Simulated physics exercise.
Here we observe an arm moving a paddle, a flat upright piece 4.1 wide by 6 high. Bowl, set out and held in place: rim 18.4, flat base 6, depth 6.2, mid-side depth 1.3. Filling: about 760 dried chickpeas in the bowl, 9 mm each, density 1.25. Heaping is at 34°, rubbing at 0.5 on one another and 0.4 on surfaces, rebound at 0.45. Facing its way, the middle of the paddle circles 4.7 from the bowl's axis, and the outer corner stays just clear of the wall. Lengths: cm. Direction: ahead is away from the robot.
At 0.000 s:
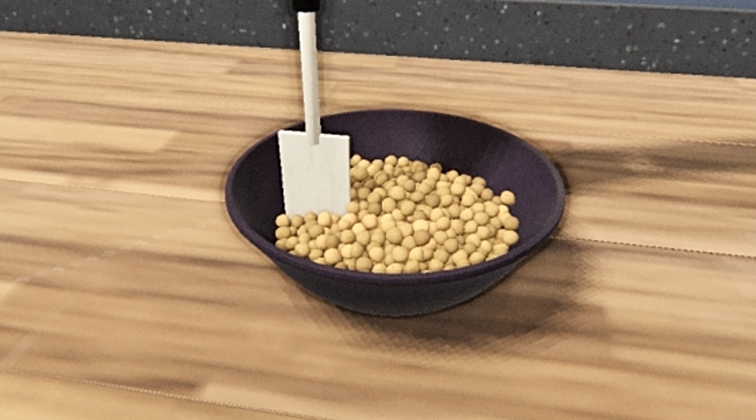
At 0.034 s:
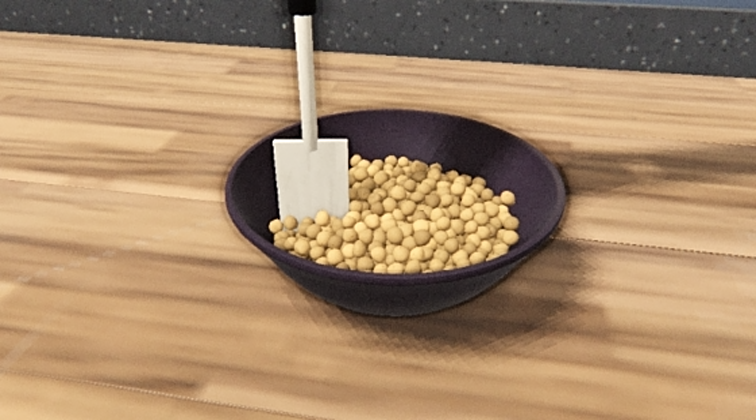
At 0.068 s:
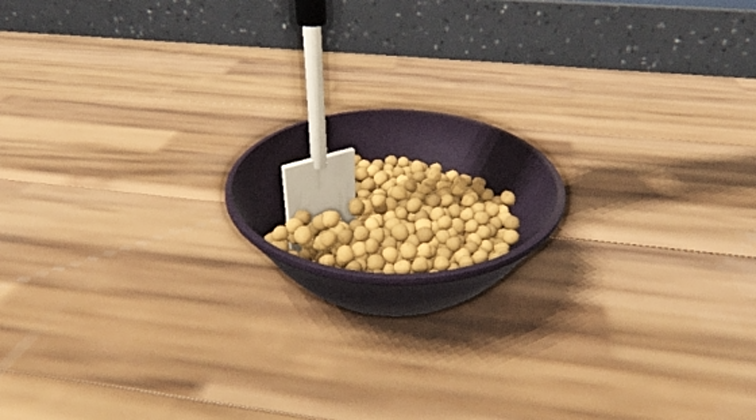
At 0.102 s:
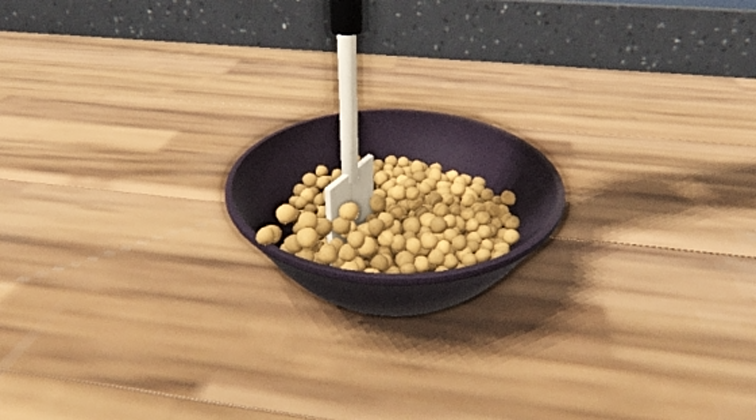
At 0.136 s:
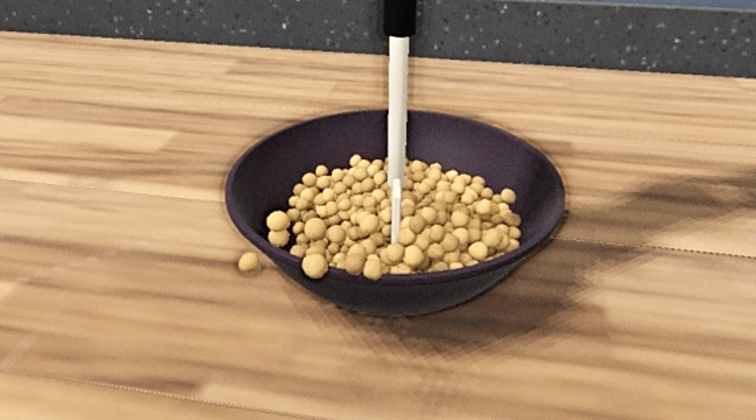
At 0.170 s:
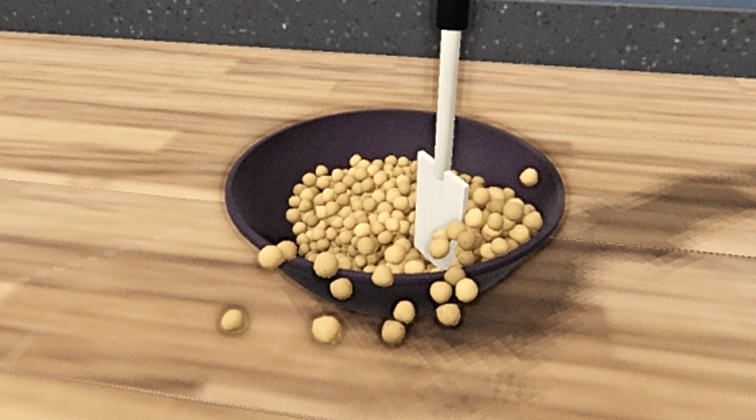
At first, a white paddle with a black handle stands at the left side of a dark bowl of chickpeas on a wooden surface. It sweeps through them along the near side toward the right, turning edge-on midway, and pushes several chickpeas over the near rim onto and above the wood.
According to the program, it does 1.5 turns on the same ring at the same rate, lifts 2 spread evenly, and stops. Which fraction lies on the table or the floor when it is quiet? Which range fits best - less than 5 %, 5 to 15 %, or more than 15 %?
The range that fits is more than 15 %.
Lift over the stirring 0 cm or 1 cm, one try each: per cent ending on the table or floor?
I'd reckon around 40 and 30 per cent.
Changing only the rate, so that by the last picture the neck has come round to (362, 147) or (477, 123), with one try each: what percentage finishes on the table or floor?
About 10 % for one try and about 25 % for the other, in order.
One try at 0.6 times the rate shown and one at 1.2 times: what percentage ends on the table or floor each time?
Around 5 percent for the first try and 25 percent for the second.
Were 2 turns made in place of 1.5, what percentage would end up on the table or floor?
25 %.
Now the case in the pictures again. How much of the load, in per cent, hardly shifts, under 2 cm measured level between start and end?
Something close to 45 percent, I'd say.
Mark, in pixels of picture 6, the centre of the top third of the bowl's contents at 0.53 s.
About (371, 218).
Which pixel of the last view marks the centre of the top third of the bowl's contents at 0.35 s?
The top third is centred near (367, 165) in the last picture.
By 0.35 s, 287° round, highest piece 9 above the table; 654 in the bowl, 51 on the table or floor, 55 in flight or on the tool.
By 0.53 s, 84° round, highest piece 8 above the table; 604 in the bowl, 140 on the table or floor, 16 in flight or on the tool.
By 0.82 s, 180° round, highest piece 6 above the table; 602 in the bowl, 158 on the table or floor.
By 1.52 s, 180° round, highest piece 6 above the table; 602 in the bowl, 158 on the table or floor.
Final count, 602 in the bowl, 158 on the table or floor. That is 21 % on the table or floor.
